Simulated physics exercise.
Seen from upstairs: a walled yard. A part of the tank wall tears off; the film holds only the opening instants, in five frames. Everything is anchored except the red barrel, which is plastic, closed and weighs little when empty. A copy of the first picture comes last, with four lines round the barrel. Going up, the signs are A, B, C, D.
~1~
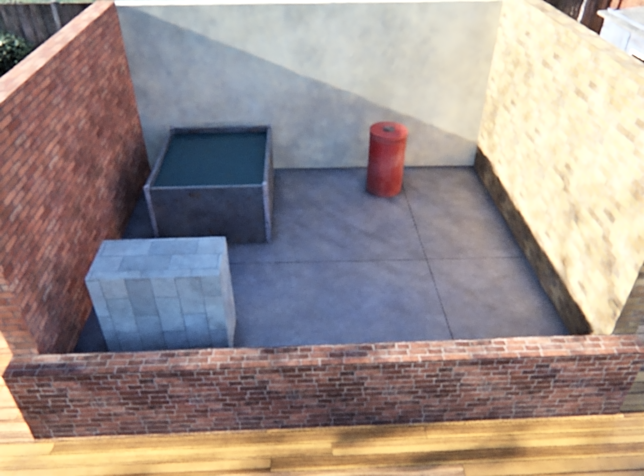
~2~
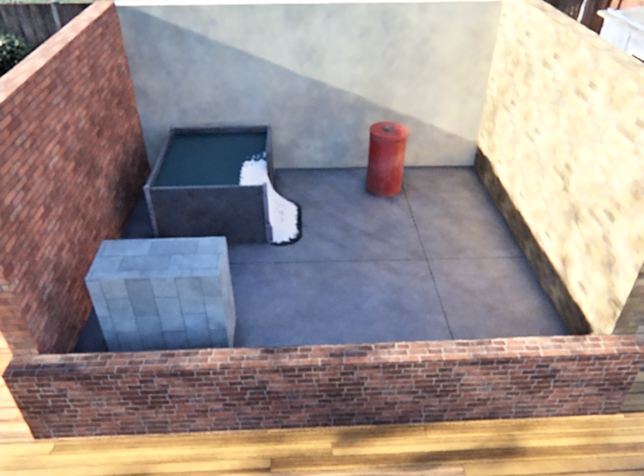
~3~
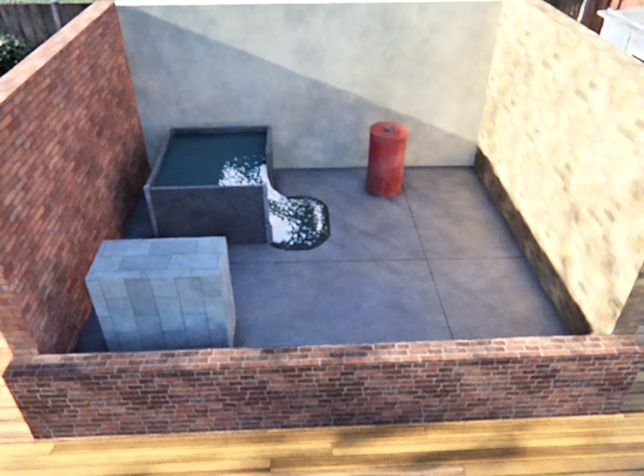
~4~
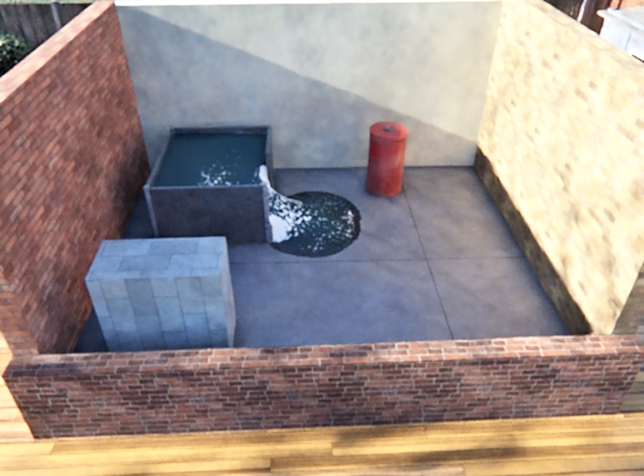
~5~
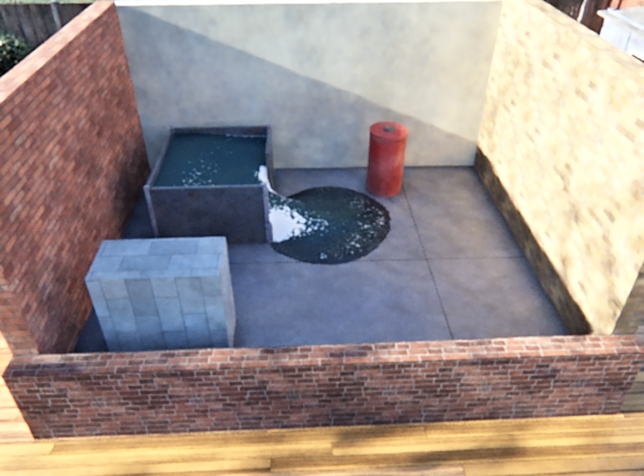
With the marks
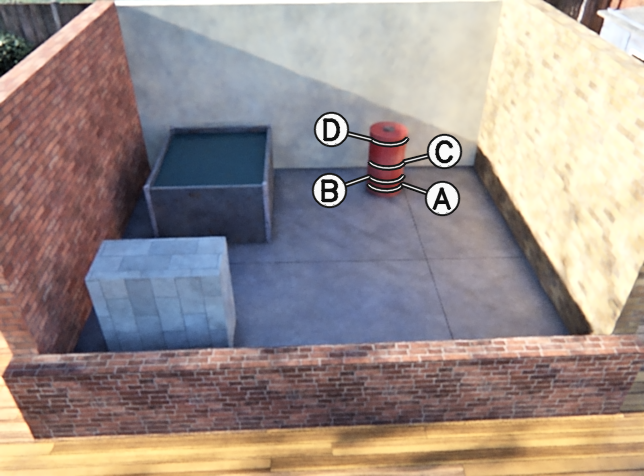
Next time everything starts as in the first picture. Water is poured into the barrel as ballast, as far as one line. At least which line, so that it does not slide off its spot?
The limit is B.
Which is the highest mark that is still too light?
A it is.
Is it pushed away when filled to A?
Yes, it does.
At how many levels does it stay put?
Three of them.
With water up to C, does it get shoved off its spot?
No, that is safe.
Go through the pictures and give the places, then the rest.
Lid of the red barrel at (388, 129); tank full, its middle at (215, 159), in the first frame.
In the second frame, 2 % of the ground under water, its edge towards the barrel at (290, 203).
In the third frame, 4 % of the ground under water, its edge towards the barrel at (317, 204).
In the fourth frame, 8 % of the ground under water, its edge towards the barrel at (338, 199).
Lid of the red barrel at (388, 129); 12 % of the ground under water, its edge towards the barrel at (365, 199), in the fifth frame.
In white, A at (387, 190); B at (387, 182); C at (389, 168); D at (390, 144); from the bottom up A, B, C, D.
With A, it is pushed about twice its own width away.
With B, it shifts by a finger or two and stays.
With C, it does not move.
With D, it does not move.
